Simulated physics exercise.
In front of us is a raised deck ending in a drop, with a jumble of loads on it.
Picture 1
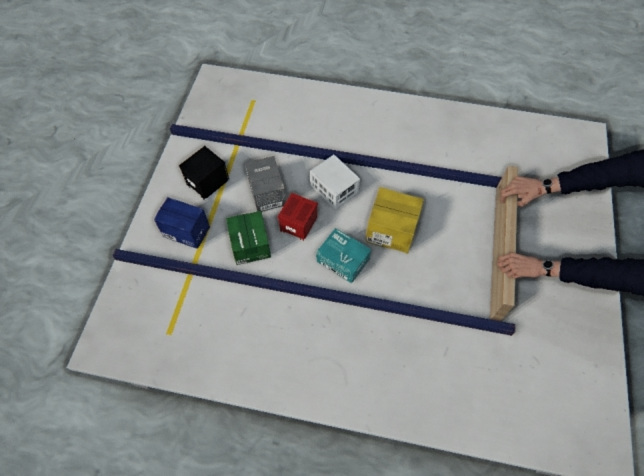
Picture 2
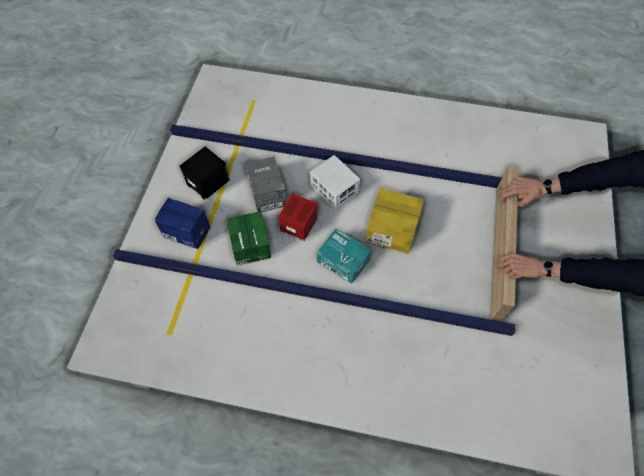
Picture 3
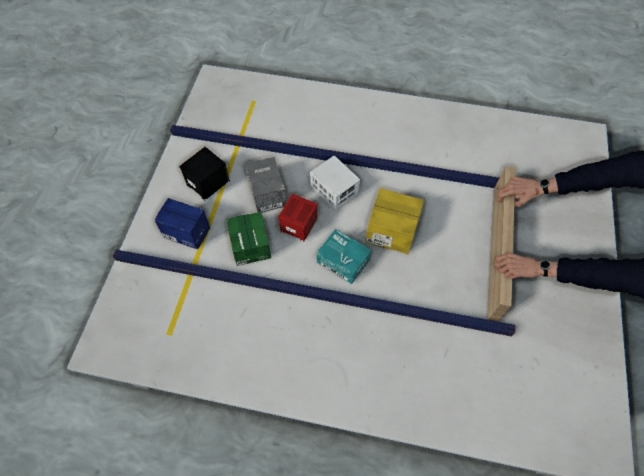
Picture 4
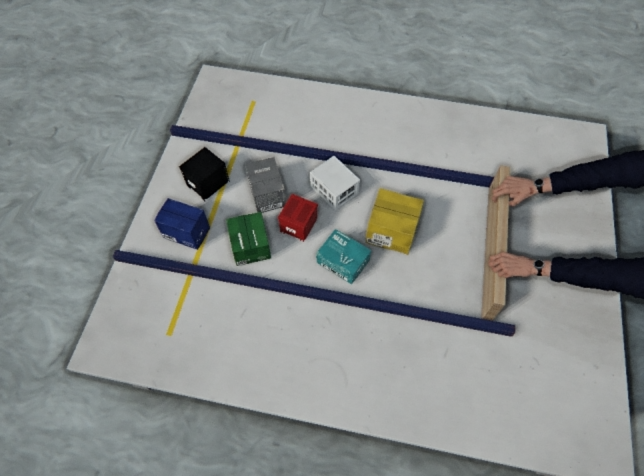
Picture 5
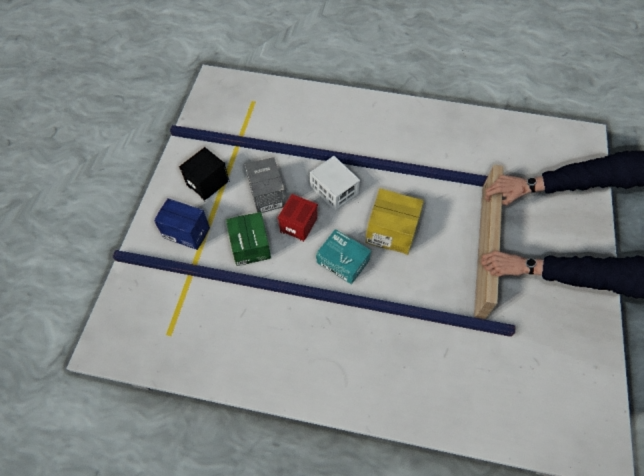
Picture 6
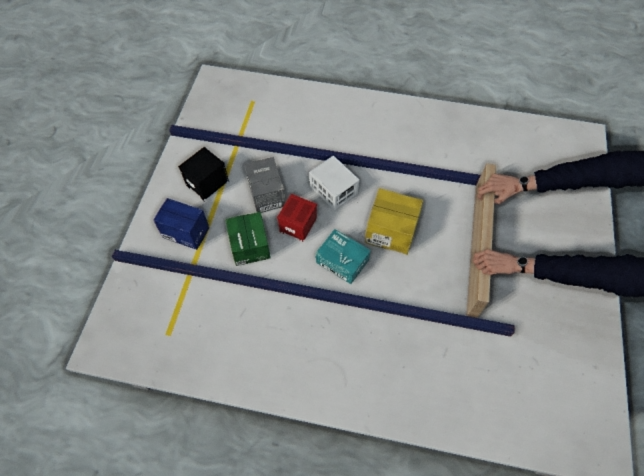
A wooden plank slides slightly left under two hands, while the colored boxes stay still.
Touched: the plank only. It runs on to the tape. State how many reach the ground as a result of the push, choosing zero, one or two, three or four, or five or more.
The push is going to send one or two over the edge.
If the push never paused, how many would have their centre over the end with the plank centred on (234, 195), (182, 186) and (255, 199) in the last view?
Per position: 1 / 5 / 0.
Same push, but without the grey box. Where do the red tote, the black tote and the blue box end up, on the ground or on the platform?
Red tote stays put, black tote stays put, blue box goes down.
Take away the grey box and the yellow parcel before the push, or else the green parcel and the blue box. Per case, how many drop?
The number is 1 for the first case and 1 for the second.
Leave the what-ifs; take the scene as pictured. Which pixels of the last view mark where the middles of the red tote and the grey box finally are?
Roughly (155, 197); the other one roughly (174, 159).
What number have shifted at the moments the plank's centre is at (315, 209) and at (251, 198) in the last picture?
The counts are 6 and 8.
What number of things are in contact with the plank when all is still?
The count comes out at 3.
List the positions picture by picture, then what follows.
The first picture shows blue box (183, 223); black tote (205, 173); green parcel (249, 238); plank (504, 241); tape (217, 202).
The second picture shows black tote (205, 174); grey box (266, 185).
The third picture shows green parcel (249, 239); yellow parcel (394, 221).
The fourth picture shows blue box (183, 224); plank (496, 241).
The fifth picture shows black tote (205, 175); red tote (298, 218).
The sixth picture shows blue box (182, 224); black tote (205, 174); green parcel (248, 239); plank (482, 238); tape (216, 203).
Soon after, none off yet; blue box at rest near (182, 224); black tote at rest near (205, 174); green parcel at rest near (248, 239).
Then, none off yet; blue box at rest near (182, 224); black tote at rest near (205, 174); green parcel moved about its own width near (223, 244).
By the end, the number that fall off is one or two; fallen, black tote and blue box.
